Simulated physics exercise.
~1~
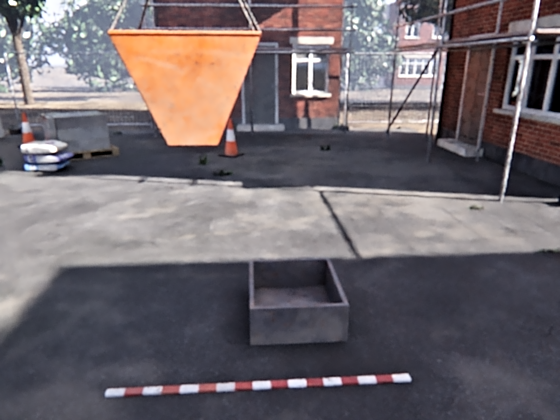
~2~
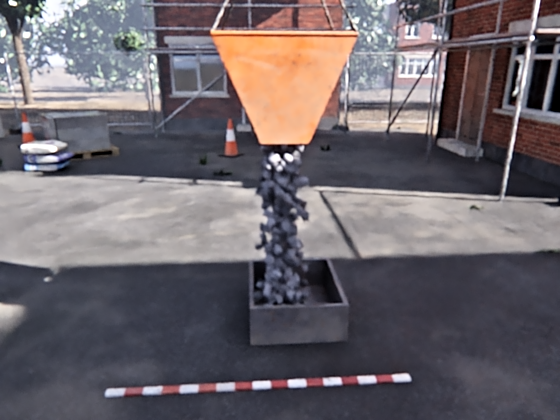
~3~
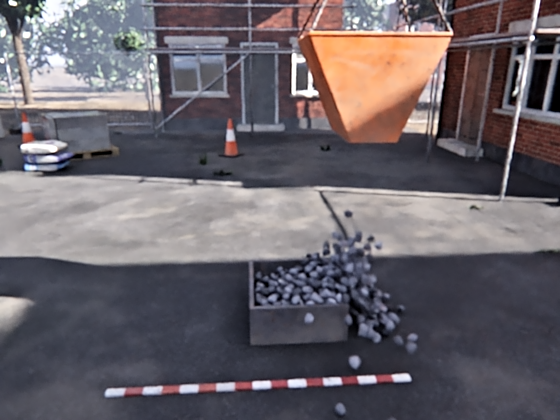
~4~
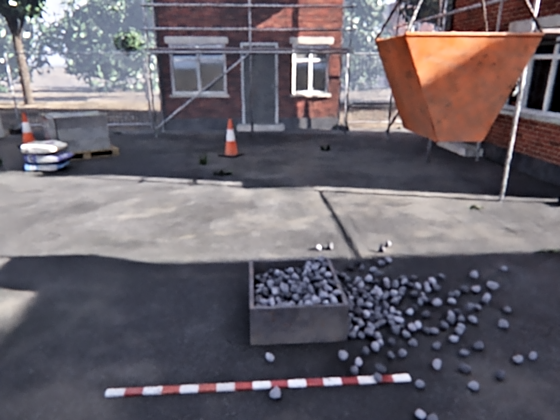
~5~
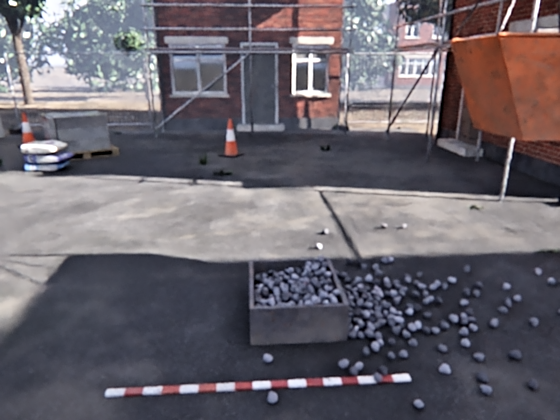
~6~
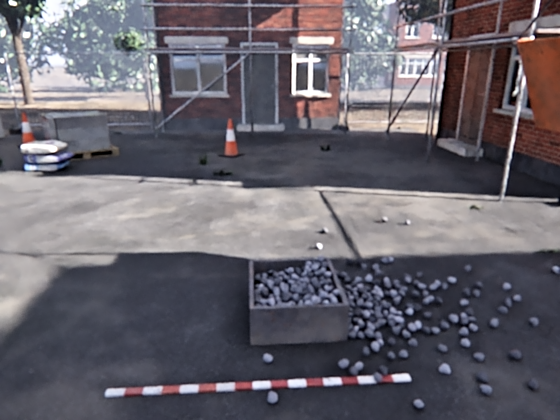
An orange skip moves right, dropping grey stones into a bin and beside it.
